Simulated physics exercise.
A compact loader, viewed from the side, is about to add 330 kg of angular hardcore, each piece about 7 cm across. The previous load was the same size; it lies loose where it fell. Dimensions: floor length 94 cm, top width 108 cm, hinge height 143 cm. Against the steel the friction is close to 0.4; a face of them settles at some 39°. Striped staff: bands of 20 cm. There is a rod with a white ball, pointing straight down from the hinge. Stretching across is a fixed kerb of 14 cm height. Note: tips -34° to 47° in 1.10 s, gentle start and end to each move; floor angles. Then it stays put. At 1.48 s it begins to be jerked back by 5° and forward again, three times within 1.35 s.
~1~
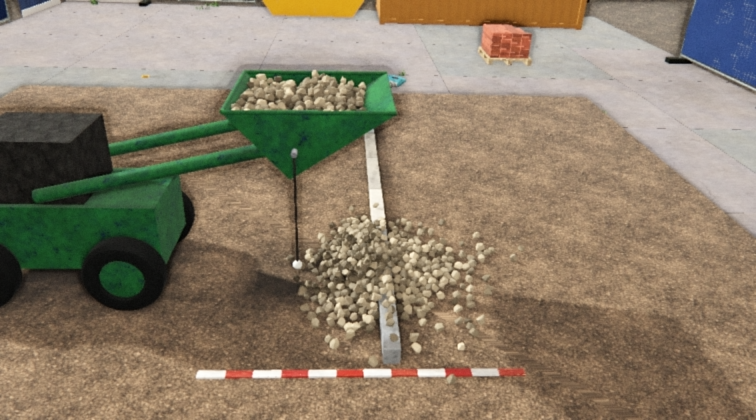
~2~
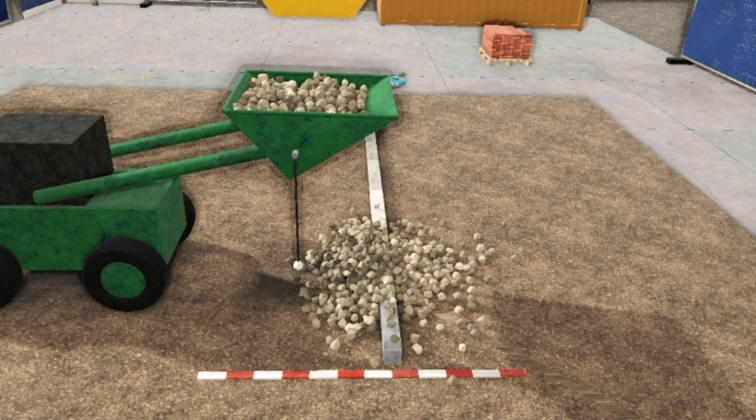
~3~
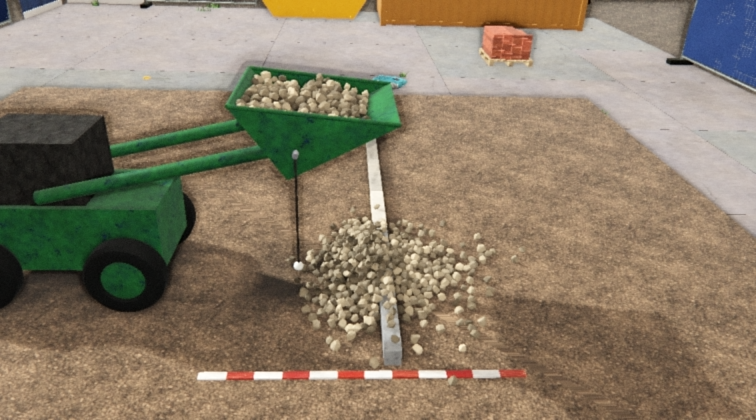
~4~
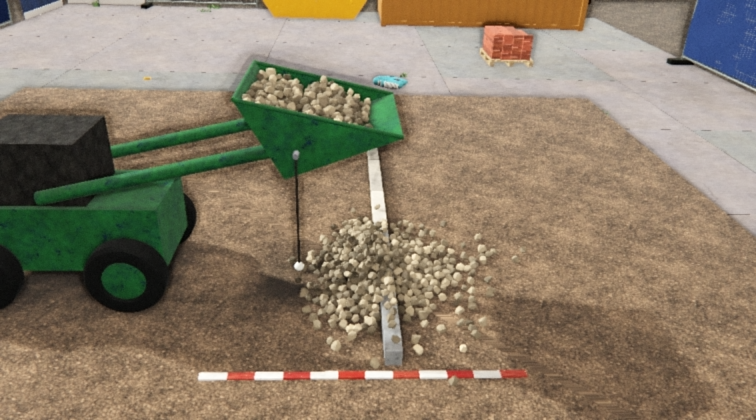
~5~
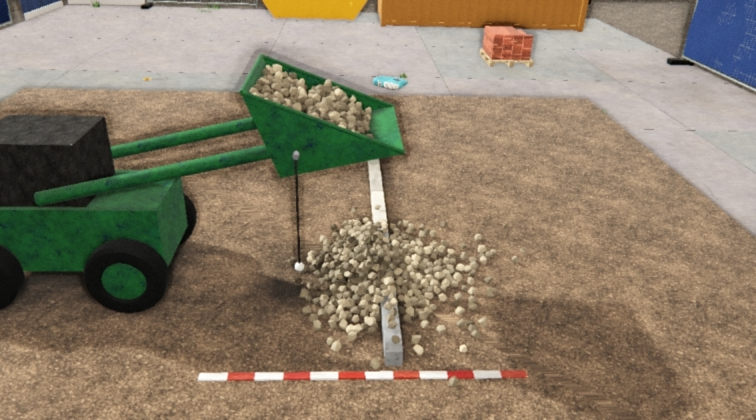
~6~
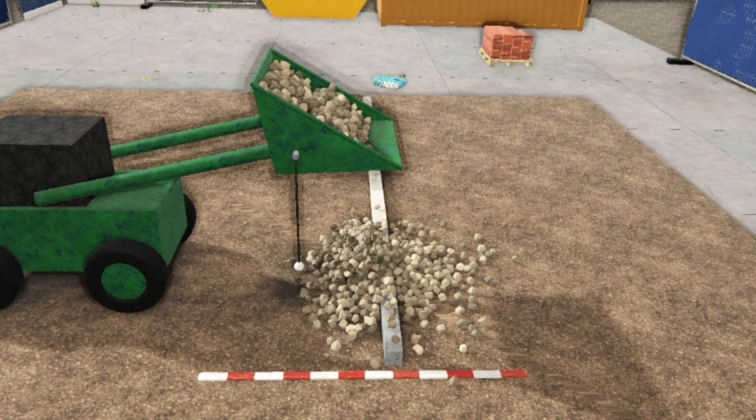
At first, a green loader on the left holds a bucket heaped with pale stones above a loose pile lying across a narrow kerb, behind a red-and-white striped staff. The bucket then tilts steadily forward, its back rising and its right lip lowering, while the stones stay inside and the pile remains still.
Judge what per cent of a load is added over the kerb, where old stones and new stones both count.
The amount added is about 78 per cent of a load.
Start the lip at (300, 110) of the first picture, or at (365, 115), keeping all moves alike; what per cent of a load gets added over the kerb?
Around 0 percent, then around 45 percent.
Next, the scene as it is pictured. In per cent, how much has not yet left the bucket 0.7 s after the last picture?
About 60 percent is still in there.
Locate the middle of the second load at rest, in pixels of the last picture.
I'd point to about (420, 262).
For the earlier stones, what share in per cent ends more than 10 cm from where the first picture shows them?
10 %.
Then, 0.4 s after the last picture the floor is at 34°; in per cent of one load, 100 in the bucket, 66 on this side of the kerb, 34 over the kerb; the foremost stones are at (493, 252).
Then, 0.7 s after the last picture the floor is at 47°; in per cent of one load, 58 in the bucket, 106 on this side of the kerb, 36 over the kerb; the foremost stones are at (493, 252).
Then, 2.8 s after the last picture the floor is at 47°; in per cent of one load, 0 in the bucket, 88 on this side of the kerb, 112 over the kerb; the foremost stones are at (537, 291).
Then, 5.4 s after the last picture the floor is at 47°; in per cent of one load, 0 in the bucket, 88 on this side of the kerb, 112 over the kerb; the foremost stones are at (537, 291). Net gain over the kerb, 78.
